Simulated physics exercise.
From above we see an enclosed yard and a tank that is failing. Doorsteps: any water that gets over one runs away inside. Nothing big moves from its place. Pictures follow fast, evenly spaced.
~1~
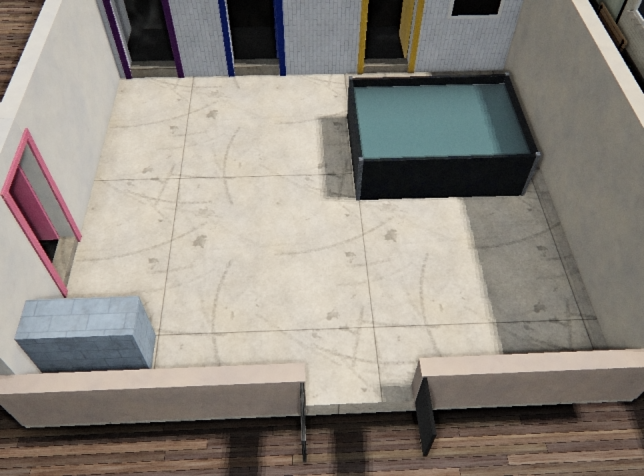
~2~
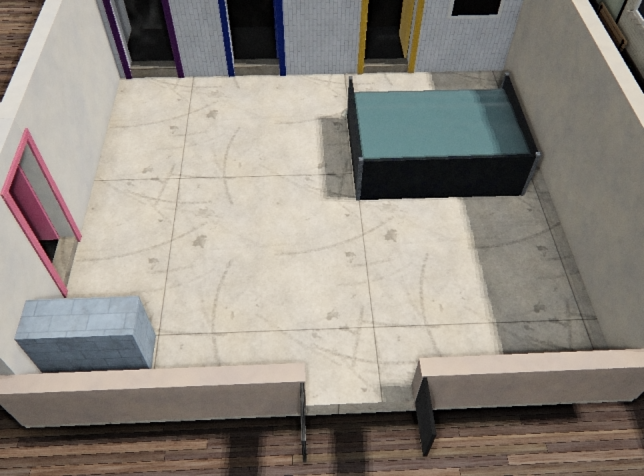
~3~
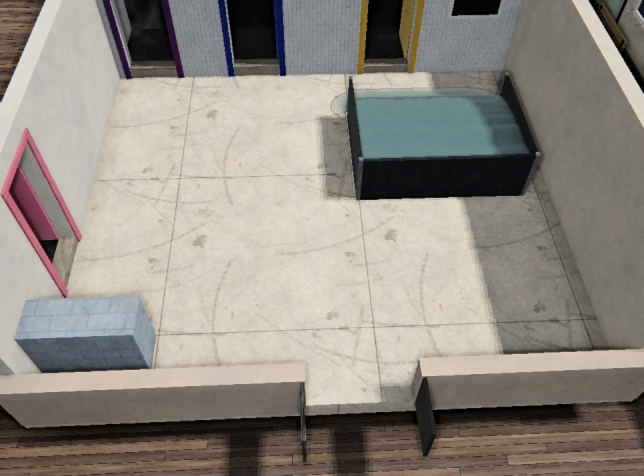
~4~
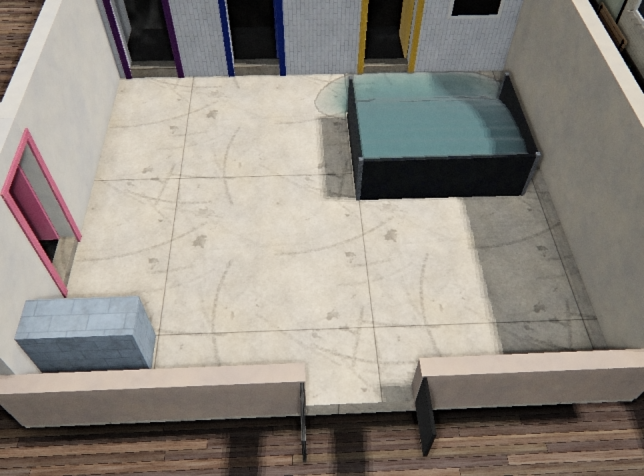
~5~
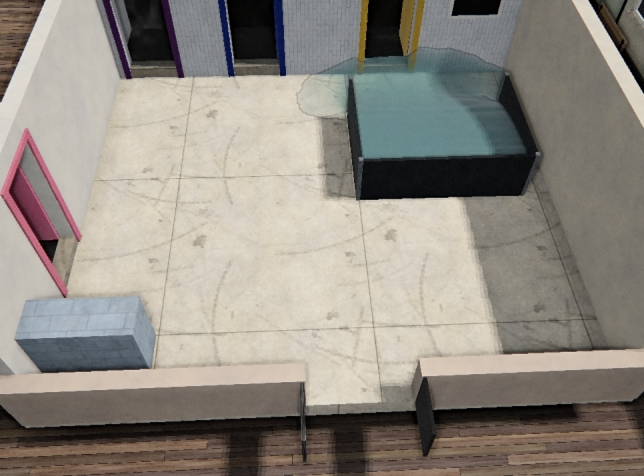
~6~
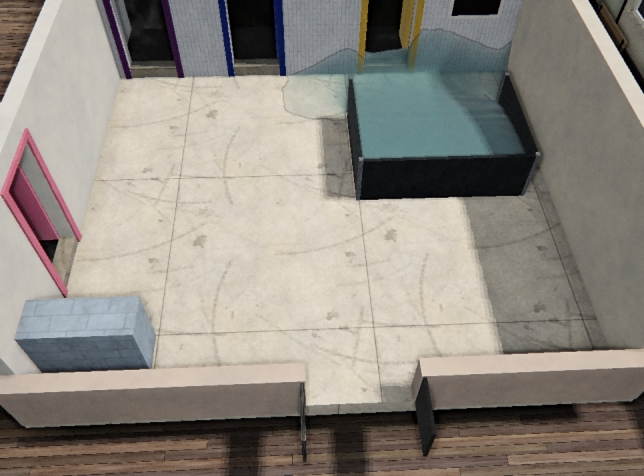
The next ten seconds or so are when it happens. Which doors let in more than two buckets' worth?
Blue door: Not too much gets in there; pink door: Not too much gets in there; yellow door: Too much gets in there; purple door: Not too much gets in there.
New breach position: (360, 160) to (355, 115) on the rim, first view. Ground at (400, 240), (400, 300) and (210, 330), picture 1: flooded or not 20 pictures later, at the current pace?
In turn: Untouched, then untouched, then inundated.
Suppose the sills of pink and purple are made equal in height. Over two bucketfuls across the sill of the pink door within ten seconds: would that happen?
In short: Pink door stays under.
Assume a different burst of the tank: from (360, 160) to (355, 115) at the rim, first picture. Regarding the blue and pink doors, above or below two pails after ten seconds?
I think the blue door remains below the limit and the pink door crosses the limit.
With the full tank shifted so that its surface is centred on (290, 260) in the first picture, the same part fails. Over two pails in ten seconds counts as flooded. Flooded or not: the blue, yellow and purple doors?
In short: Blue passes that mark, yellow takes more, purple goes over.
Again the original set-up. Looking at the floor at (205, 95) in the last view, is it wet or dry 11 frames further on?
It'll be soaked.
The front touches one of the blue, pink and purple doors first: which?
Result: The blue one is first.
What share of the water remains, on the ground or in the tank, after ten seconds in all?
Estimate: 84 per cent.
A moment on, water covers 15 % of the floor; the blue door wet at the sill, nothing in, the pink door not reached, the yellow door far over two buckets in, the purple door not reached.
Next, water covers 25 % of the floor; the blue door wet at the sill, nothing in, the pink door not reached, the yellow door far over two buckets in, the purple door wet at the sill, nothing in.
Then, water covers 50 % of the floor; the blue door wet at the sill, nothing in, the pink door not reached, the yellow door far over two buckets in, the purple door wet at the sill, nothing in.
Later, water covers 80 % of the floor; the blue door wet at the sill, nothing in, the pink door wet at the sill, nothing in, the yellow door far over two buckets in, the purple door wet at the sill, nothing in.
In the end, water covers 95 % of the floor; the blue door wet at the sill, nothing in, the pink door wet at the sill, nothing in, the yellow door far over two buckets in, the purple door wet at the sill, nothing in.
